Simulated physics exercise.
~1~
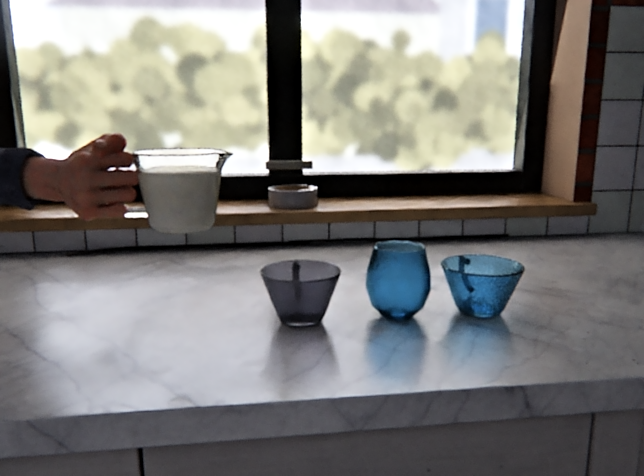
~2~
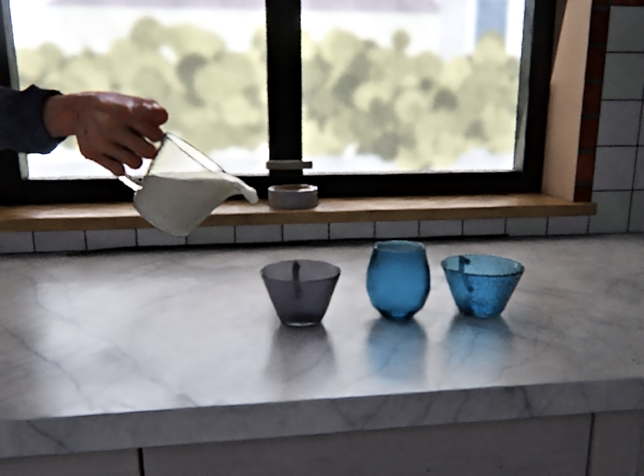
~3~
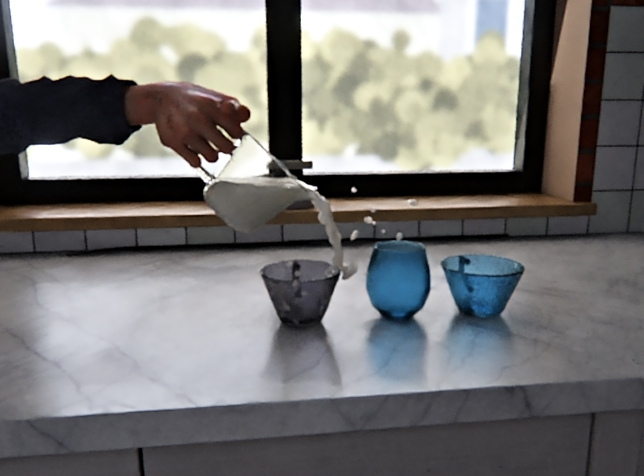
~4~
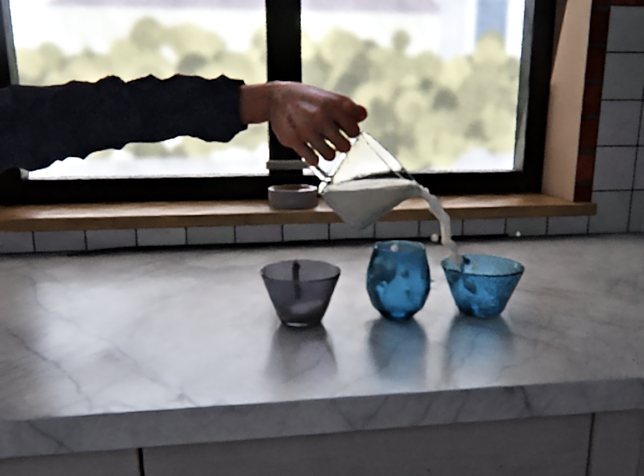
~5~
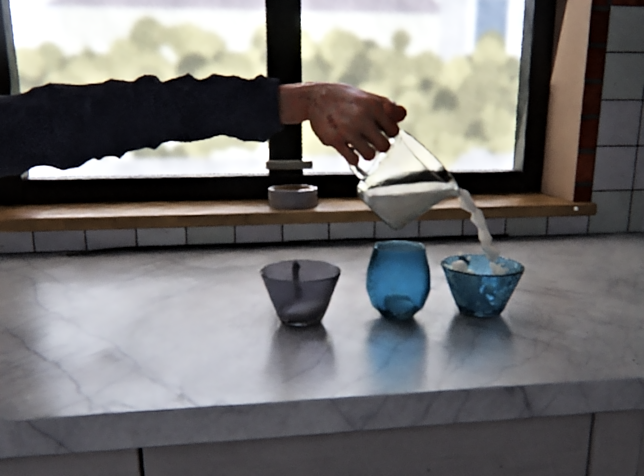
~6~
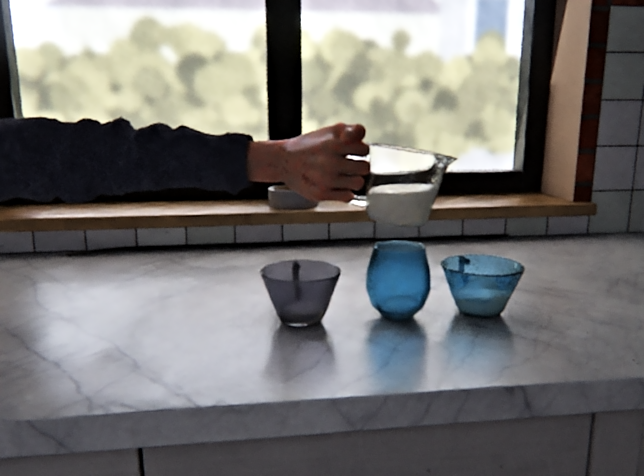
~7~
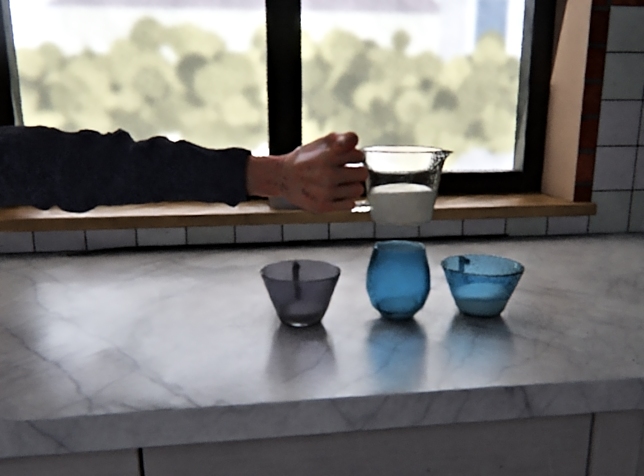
On a marble counter by a window, a hand tipped a glass jug of milk and swept it right over a grey cup and two blue ones, splashing a little, then leveled it, leaving milk mostly in the right cup and some still in the jug.
